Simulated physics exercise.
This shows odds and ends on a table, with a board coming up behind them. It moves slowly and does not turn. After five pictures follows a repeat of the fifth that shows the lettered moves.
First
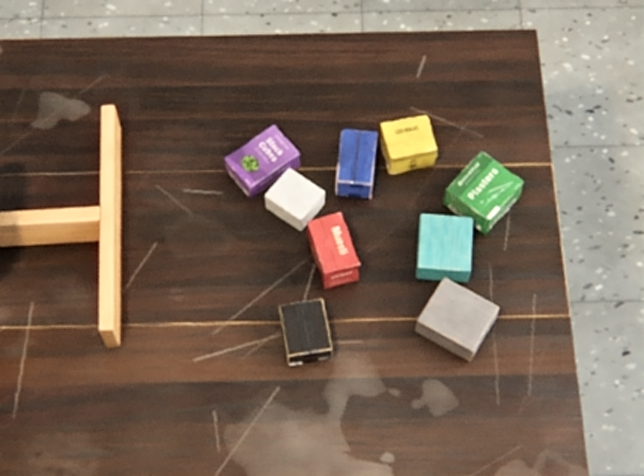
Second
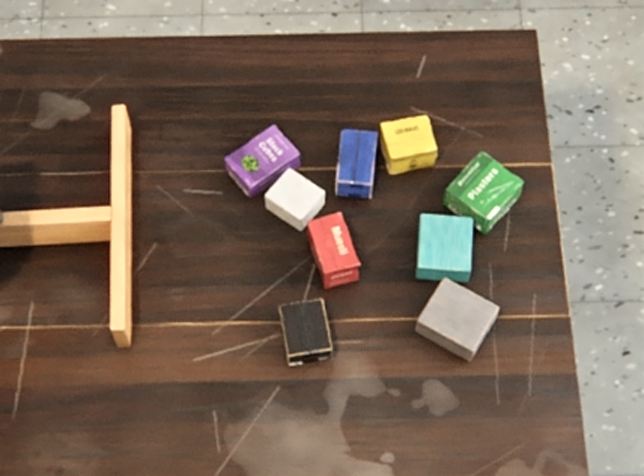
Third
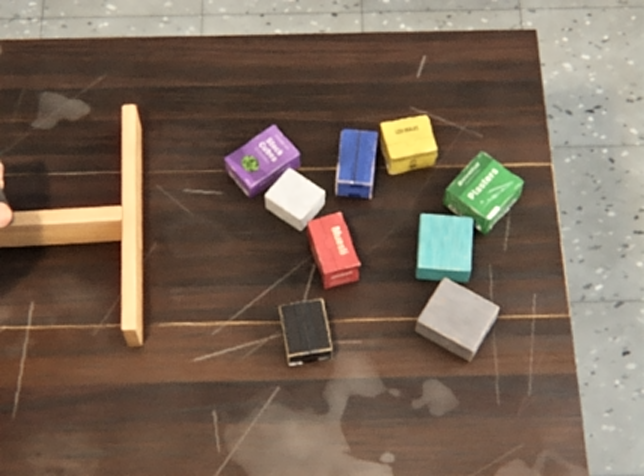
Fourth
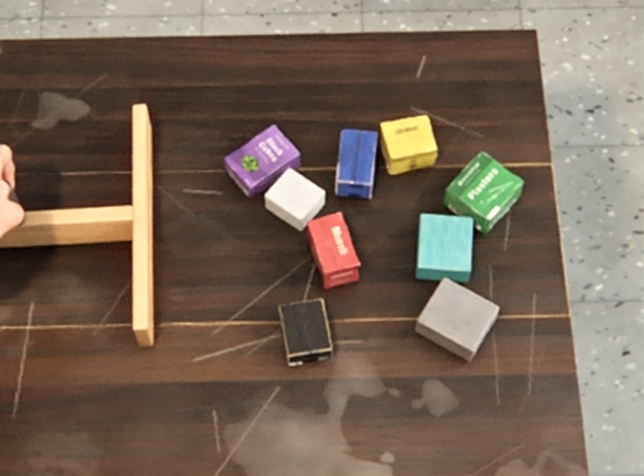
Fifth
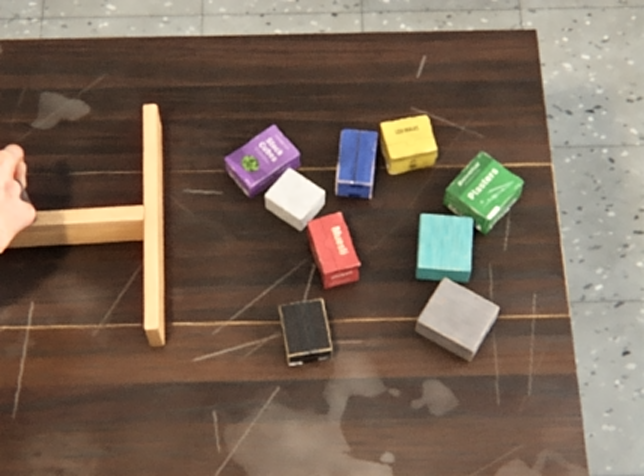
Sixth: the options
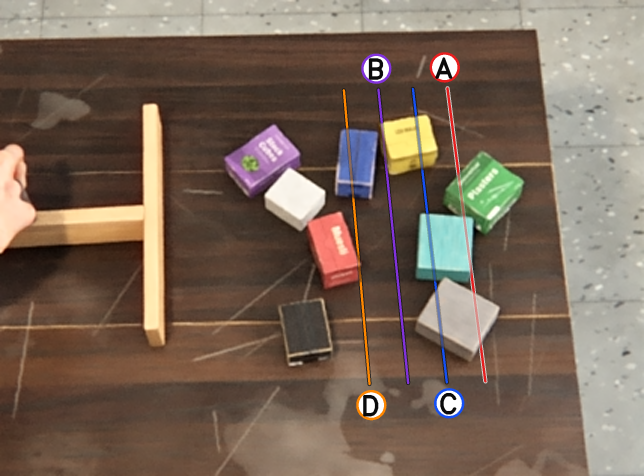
A pale wooden T-shaped board lies at the left of a dark, scratched wooden table, seen from above by a still camera, with speckled floor beyond. To its right sit purple, white, blue, yellow, green, red, teal, grey and black boxes and blocks, loosely scattered and motionless. The board slides slowly a short way right without turning, and a hand on its handle comes into view at the left edge.
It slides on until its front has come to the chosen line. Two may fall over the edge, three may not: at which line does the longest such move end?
The farthest such stop is A.
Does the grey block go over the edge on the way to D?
No.
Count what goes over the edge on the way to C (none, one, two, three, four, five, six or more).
In all, none.
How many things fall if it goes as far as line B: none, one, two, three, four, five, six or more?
The count is none.
On the copy, A at (465, 227); B at (392, 228); C at (429, 228); D at (356, 229).
On A. First, board (264, 209); purple box (308, 160); blue box (363, 165).
Then, board (378, 207); yellow box (499, 135); green box (500, 199).
Finally, board (464, 205); green box over the edge; yellow box (538, 118); one fallen.
By contrast, B is within the limit but short; C is within the limit but short; D is within the limit but short.
